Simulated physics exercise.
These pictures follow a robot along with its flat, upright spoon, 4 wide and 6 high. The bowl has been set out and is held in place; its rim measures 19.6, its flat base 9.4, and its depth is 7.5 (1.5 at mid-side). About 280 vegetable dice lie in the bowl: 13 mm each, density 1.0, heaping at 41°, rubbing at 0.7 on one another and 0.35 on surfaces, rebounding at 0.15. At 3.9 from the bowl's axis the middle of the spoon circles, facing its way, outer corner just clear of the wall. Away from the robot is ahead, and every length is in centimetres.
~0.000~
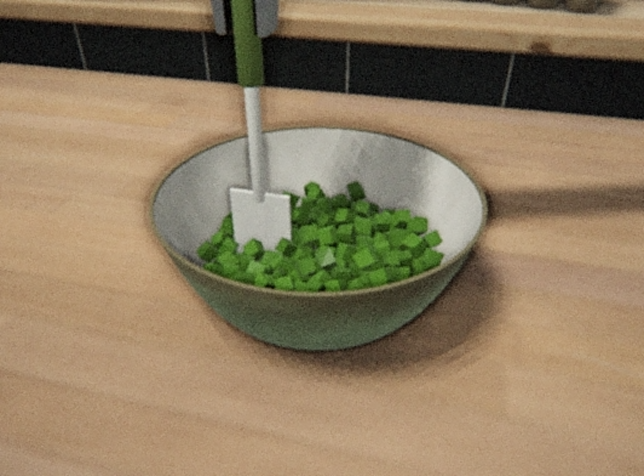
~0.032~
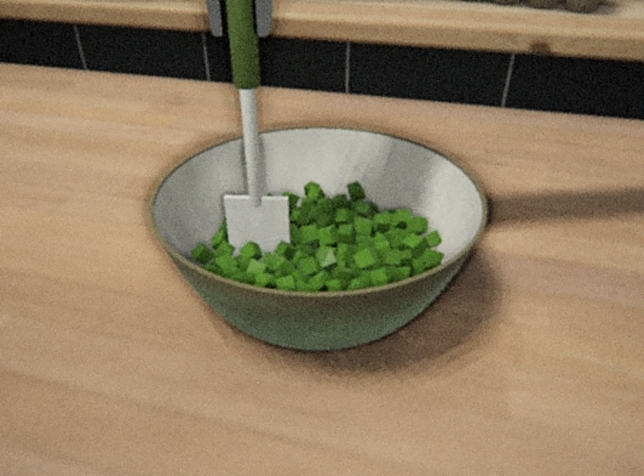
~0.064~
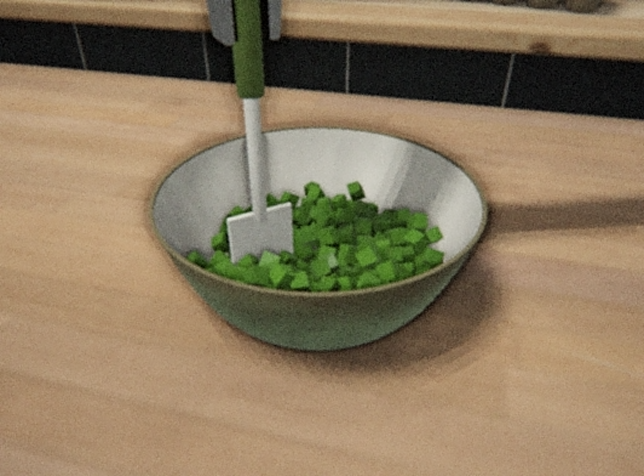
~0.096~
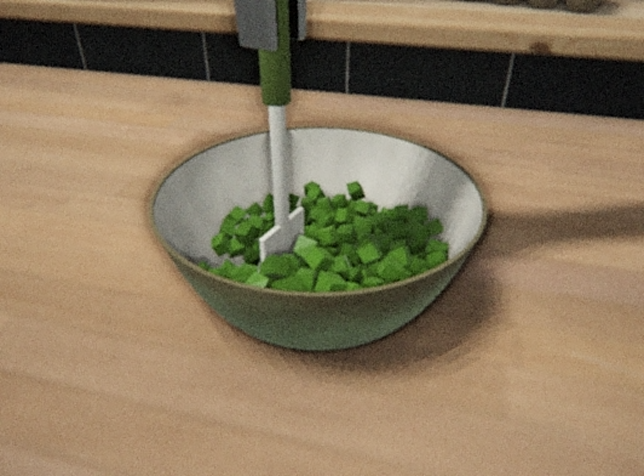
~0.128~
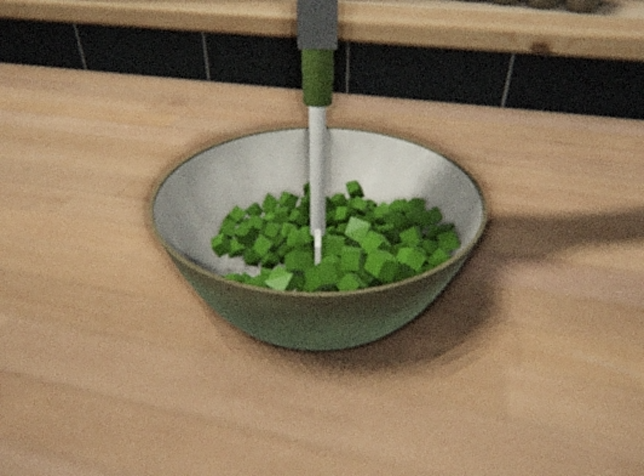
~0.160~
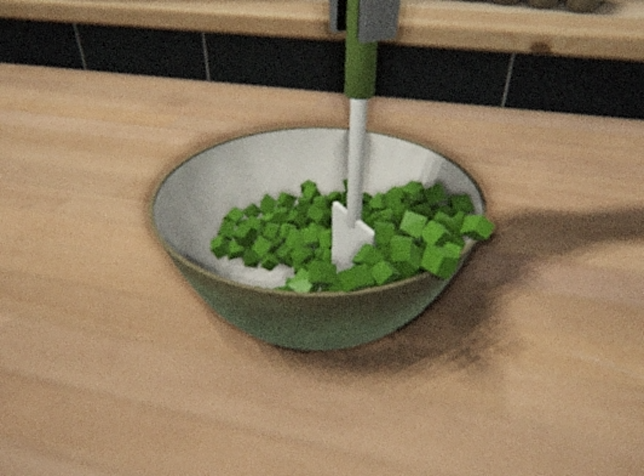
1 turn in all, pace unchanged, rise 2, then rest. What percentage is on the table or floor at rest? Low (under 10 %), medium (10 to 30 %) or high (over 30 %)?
Medium - 10 to 30 %.
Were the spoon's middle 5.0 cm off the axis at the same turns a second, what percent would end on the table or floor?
It would come to about 25 per cent.
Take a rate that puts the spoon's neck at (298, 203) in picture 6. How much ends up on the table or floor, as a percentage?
Close to 5 in a hundred.
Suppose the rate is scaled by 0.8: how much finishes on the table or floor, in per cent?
About 5 per cent.
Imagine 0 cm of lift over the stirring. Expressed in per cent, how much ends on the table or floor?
Estimate: Close to 20 %.
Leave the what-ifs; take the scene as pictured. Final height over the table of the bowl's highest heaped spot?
7.5 cm, give or take.
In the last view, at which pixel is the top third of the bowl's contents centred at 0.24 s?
(404, 185), roughly.
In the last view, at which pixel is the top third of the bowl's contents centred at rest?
Roughly pixel (253, 271).
After 0.24 s, 218° round, highest piece 11 above the table; 259 in the bowl, 16 in flight or on the tool.
After 0.33 s, 300° round, highest piece 10 above the table; 245 in the bowl, 9 on the table or floor, 21 in flight or on the tool.
After 0.57 s, 0° round, highest piece 7 above the table; 234 in the bowl, 41 on the table or floor.
After 1.27 s, 0° round, highest piece 7 above the table; 234 in the bowl, 41 on the table or floor.
In the end, 234 in the bowl, 41 on the table or floor. That is 15 % on the table or floor.
